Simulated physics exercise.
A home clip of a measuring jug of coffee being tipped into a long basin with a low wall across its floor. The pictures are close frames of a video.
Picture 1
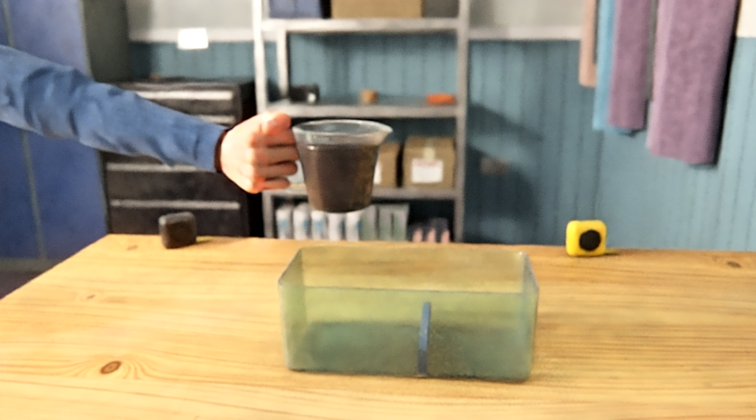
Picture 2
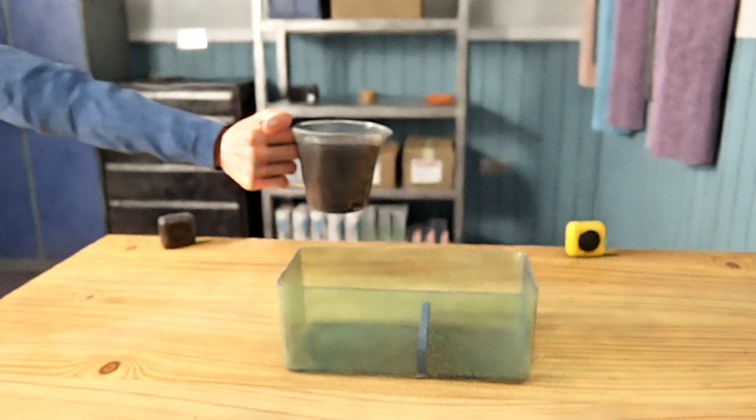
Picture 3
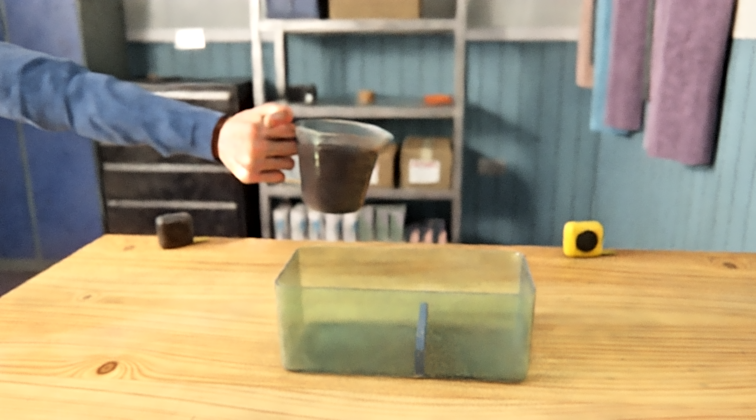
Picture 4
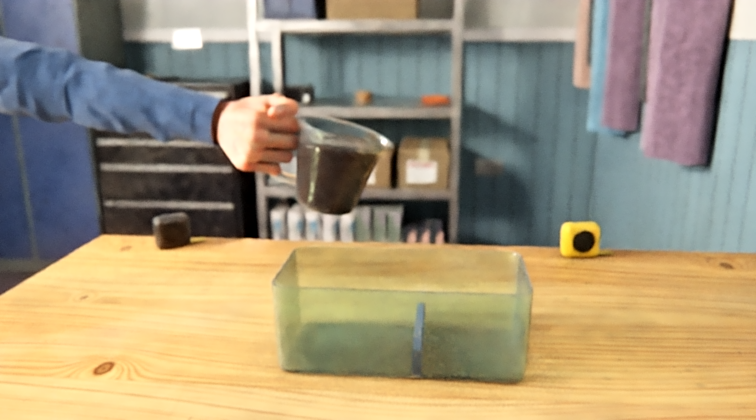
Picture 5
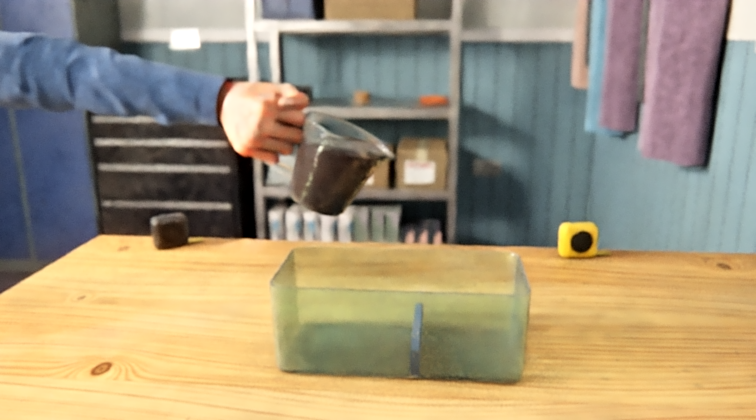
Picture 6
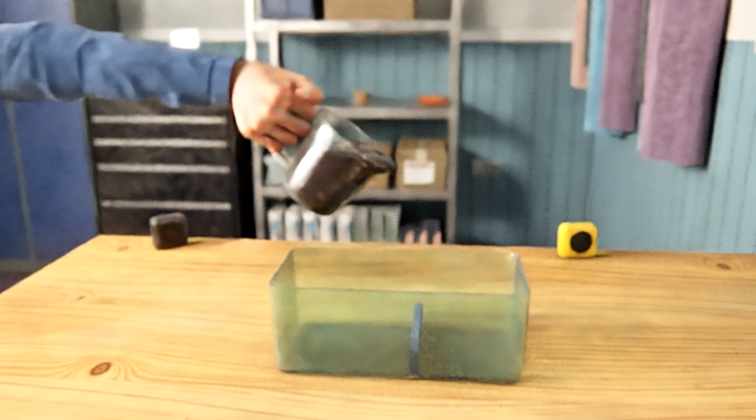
A hand in a blue sleeve, reaching in from the left, holds a clear measuring jug of dark coffee above a long, greenish see-through basin with a low blue wall inside. The basin sits on a wooden table between a small black object and a yellow one, before shelves, drawers and hanging towels. Seen from the front with barely any drift, the hand steadily tilts the jug rightward until coffee reaches its lip.
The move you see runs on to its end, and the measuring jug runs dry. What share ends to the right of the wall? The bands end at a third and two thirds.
The share right of the wall is between a third and two thirds.
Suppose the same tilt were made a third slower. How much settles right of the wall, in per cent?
Close to 60 per cent.
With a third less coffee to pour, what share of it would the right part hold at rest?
About 20 per cent.
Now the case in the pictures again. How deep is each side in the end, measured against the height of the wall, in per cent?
Near 30 on the left, 30 on the right.
A moment on, the measuring jug is tipped right over and 31 per cent is still to pour, 8 is left of the wall and 32 right of it.
Next, the measuring jug is tipped right over and 2 per cent is still to pour, 49 is left of the wall and 41 right of it.
Then the measuring jug is tipped right over and 0 per cent is still to pour, 55 is left of the wall and 40 right of it.
Later the measuring jug is tipped right over and 0 per cent is still to pour, 56 is left of the wall and 41 right of it.
Finally, 56 per cent lies left of the wall, 41 right of it and 4 outside.
